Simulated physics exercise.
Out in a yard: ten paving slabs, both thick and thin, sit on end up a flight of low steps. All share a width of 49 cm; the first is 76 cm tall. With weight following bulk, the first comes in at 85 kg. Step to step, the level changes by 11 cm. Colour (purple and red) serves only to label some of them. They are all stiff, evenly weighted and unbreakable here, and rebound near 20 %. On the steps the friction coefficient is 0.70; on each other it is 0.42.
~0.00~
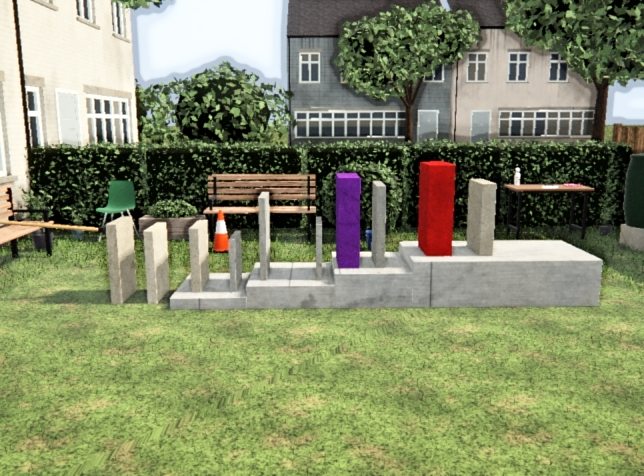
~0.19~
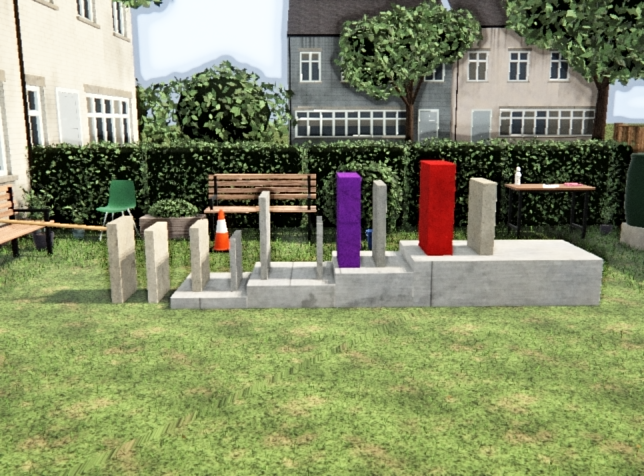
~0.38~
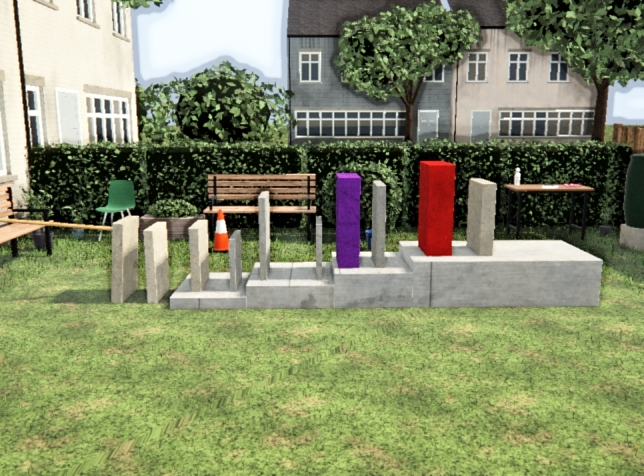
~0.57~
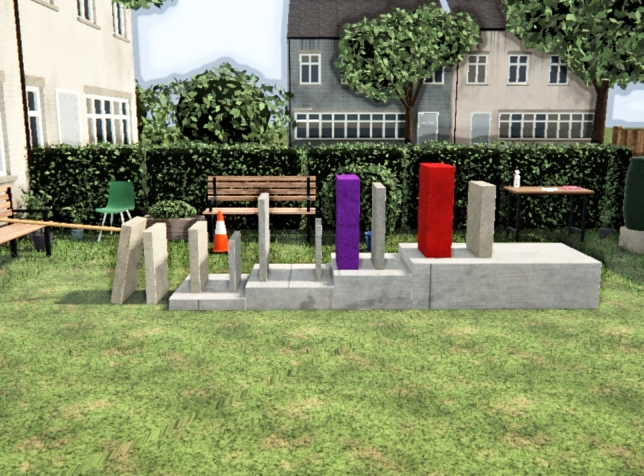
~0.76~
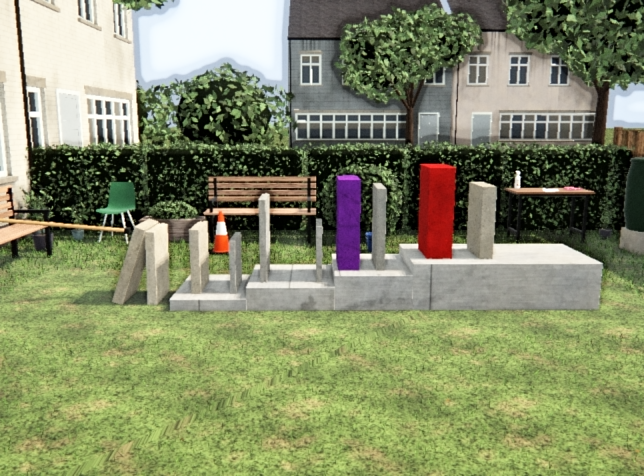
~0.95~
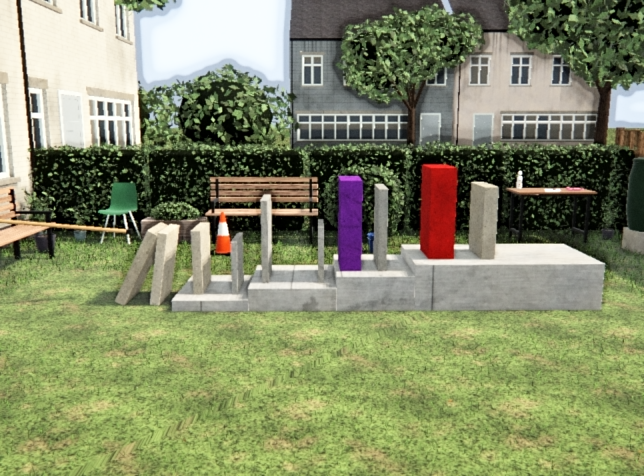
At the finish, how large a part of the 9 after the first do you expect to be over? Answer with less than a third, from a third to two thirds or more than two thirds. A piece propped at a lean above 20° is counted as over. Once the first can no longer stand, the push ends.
I would say between a third and two thirds of them.
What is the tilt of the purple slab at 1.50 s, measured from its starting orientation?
Some 0°.
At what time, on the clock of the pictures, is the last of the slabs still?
At roughly 2.0 s.
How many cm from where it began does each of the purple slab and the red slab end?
The purple one ends 0 cm from its start and the red one 0 cm.
After 1.12 s, 1 of the 9 other slabs over.
After 1.32 s, 2 of the 9 other slabs over.
After 1.50 s, 3 of the 9 other slabs over.
After 1.72 s, 4 of the 9 other slabs over.
In the end (2.2 s), 4 of the 9 other slabs over; purple slab unmoved; red slab unmoved. That is 44 per cent. Five left standing. From the last view, middles, purple slab near (351, 222), red slab near (438, 211).
